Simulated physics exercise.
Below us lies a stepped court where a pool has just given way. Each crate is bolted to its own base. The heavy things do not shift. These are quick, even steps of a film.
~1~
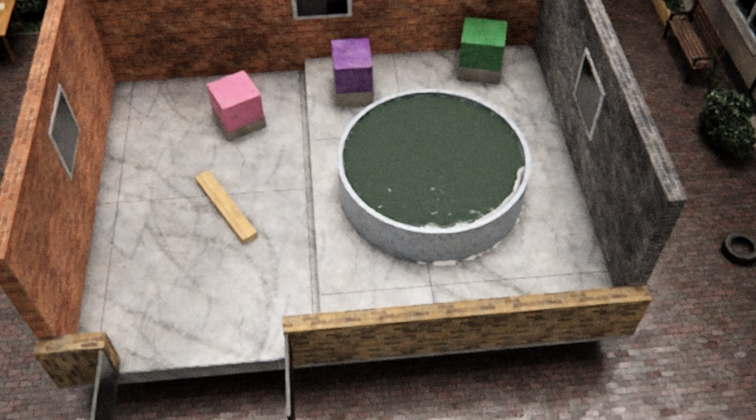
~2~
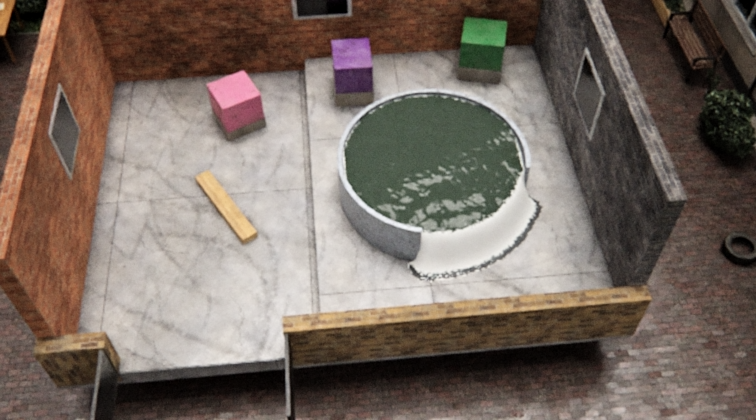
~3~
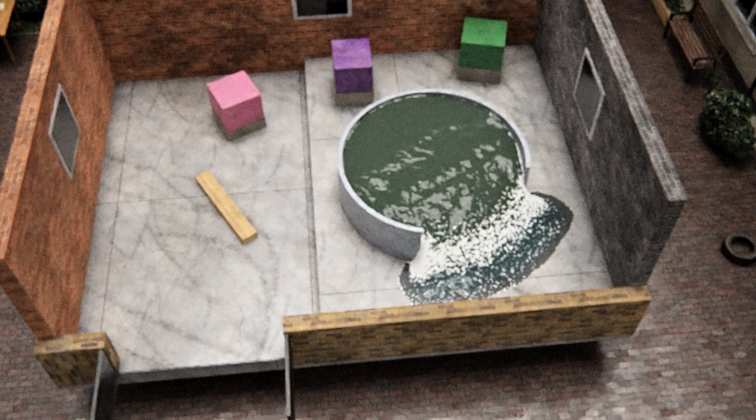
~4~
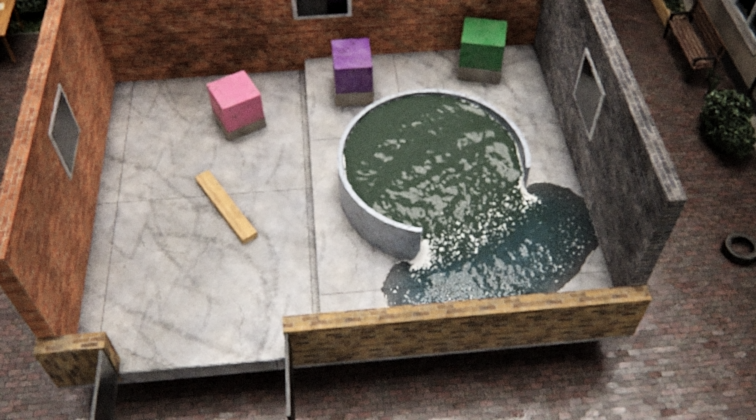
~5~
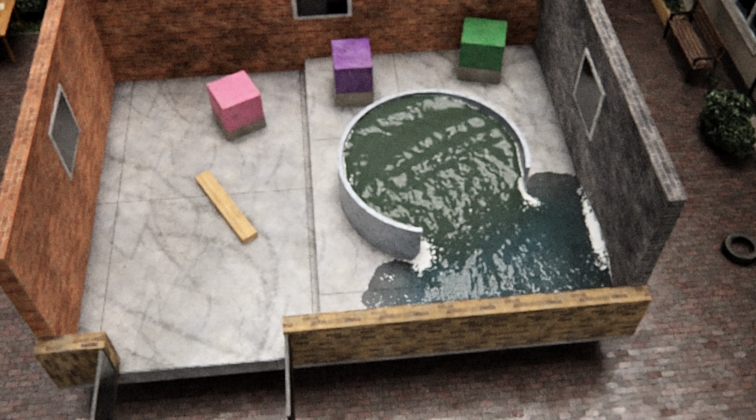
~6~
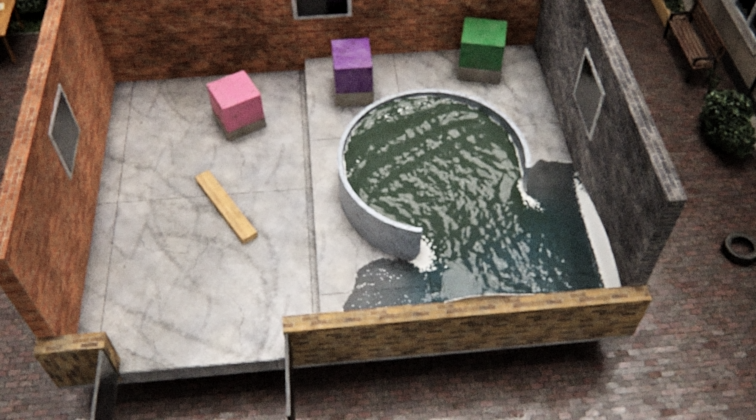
Green water bursts from the round pool's front right side and spreads across the pale floor.
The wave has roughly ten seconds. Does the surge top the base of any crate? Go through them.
One by one: The pink crate escapes dry; the green crate is wetted; the purple crate escapes dry.
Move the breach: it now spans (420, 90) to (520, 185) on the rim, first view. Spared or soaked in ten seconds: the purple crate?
Purple crate is soaked.
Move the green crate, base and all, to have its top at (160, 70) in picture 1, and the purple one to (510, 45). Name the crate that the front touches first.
That is the purple one.
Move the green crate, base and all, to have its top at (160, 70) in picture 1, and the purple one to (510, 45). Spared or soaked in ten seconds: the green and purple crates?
My reading: Green escapes it; purple is topped.
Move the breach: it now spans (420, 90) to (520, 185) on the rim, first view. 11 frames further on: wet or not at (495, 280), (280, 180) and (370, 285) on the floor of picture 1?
One after the other: Wet, dry, dry.
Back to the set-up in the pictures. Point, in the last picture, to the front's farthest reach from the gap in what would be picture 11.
Near (232, 348).
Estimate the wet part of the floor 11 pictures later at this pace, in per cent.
About 35 per cent.
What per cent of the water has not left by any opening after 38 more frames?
Near 98 in a hundred.
A moment on, water covers 20 % of the floor; the pink crate not reached, the green crate not reached, the purple crate not reached.
Next, water covers 35 % of the floor; the pink crate not reached, the green crate not reached, the purple crate not reached.
Then, water covers 60 % of the floor; the pink crate not reached, the green crate water round its plinth, the purple crate water round its plinth.
Later, water covers 95 % of the floor; the pink crate water round its plinth, the green crate water round its plinth, the purple crate water round its plinth.
In the end, water covers 100 % of the floor; the pink crate stayed above the water, the green crate was topped, the purple crate stayed above the water.
